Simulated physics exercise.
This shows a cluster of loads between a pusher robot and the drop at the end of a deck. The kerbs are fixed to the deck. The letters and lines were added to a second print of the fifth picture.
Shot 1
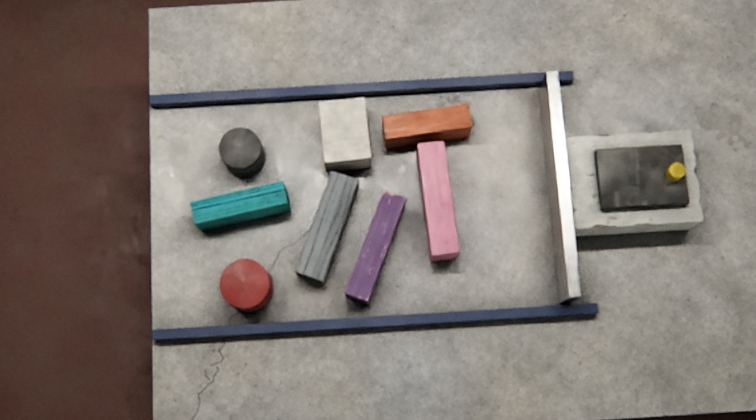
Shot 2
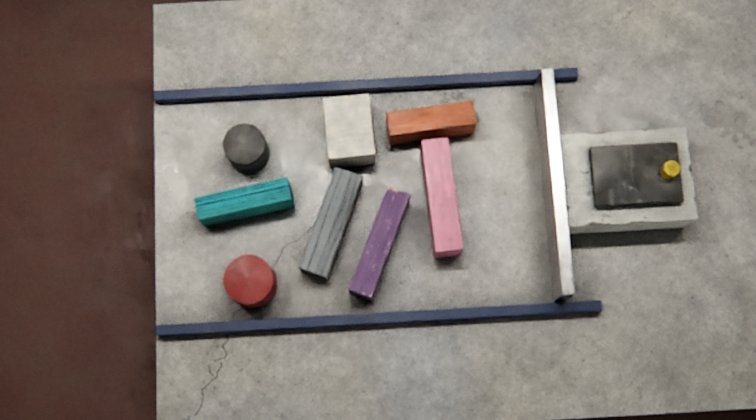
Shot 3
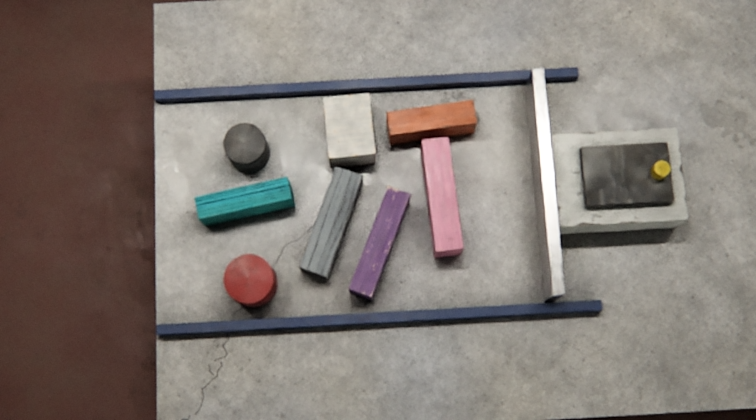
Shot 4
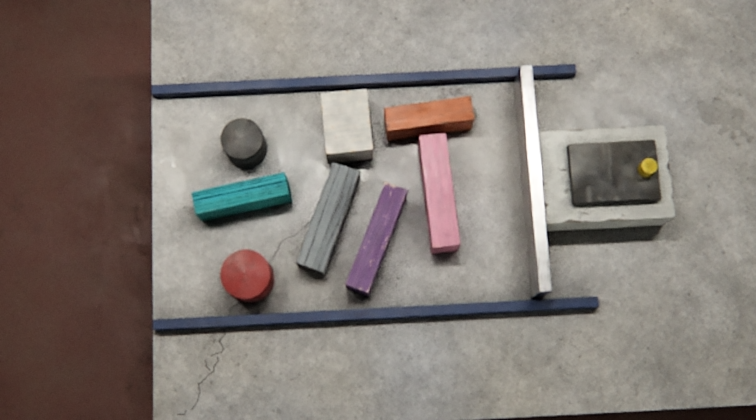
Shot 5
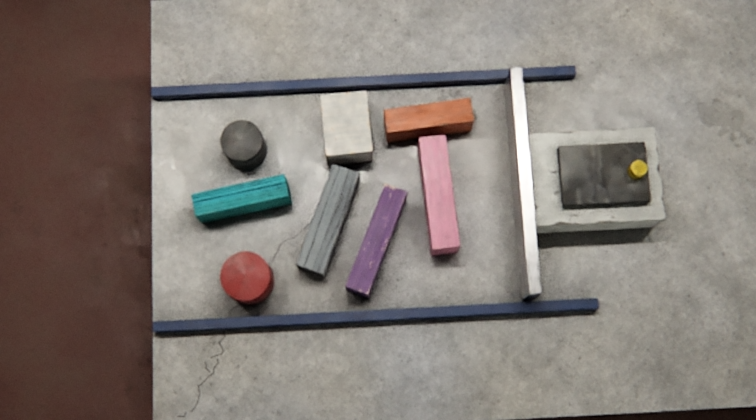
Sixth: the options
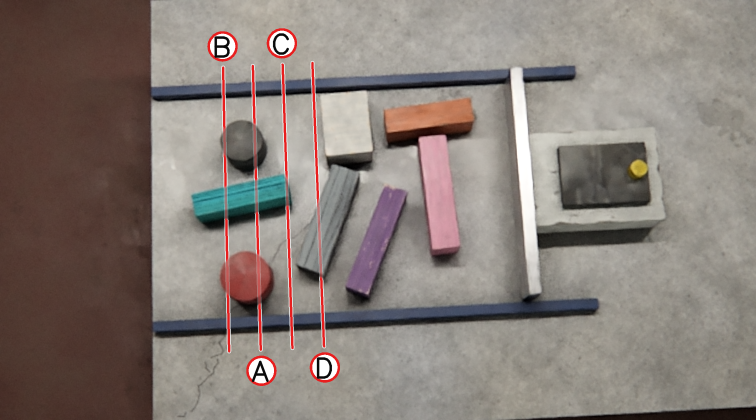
Pale block topped with a black panel and yellow knob slides slowly left behind an upright bar, while the scattered coloured pieces stay still.
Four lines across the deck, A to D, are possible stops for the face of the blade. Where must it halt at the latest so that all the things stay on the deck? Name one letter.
Nothing falls up to D.
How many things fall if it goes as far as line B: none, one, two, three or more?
Three or more.
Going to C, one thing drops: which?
The black canister.
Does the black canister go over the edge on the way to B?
Yes.
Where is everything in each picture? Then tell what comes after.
The first frame shows black canister (242, 153); pink bar (437, 202); grey stick (327, 228).
The second frame shows robot (629, 175); orange bar (430, 123).
The third frame shows robot (620, 175); purple bar (380, 244).
The fourth frame shows robot (607, 172); red canister (248, 277).
The fifth frame shows robot (597, 174); pink bar (438, 196); grey stick (328, 221); orange bar (428, 120).
On the marked copy, A at (257, 204); B at (226, 205); C at (287, 202); D at (318, 200).
With D. Early on, robot (522, 178); orange bar (394, 120); white crate (328, 128).
Further on, robot (448, 182); black canister (215, 147); white crate (257, 130).
At the end, robot (392, 185); black canister (161, 149); turquoise stick (189, 198); nothing has fallen.
As for the rest, A drops the turquoise stick, white crate and black canister; B drops the turquoise stick, white crate, red canister and black canister; C drops the black canister.
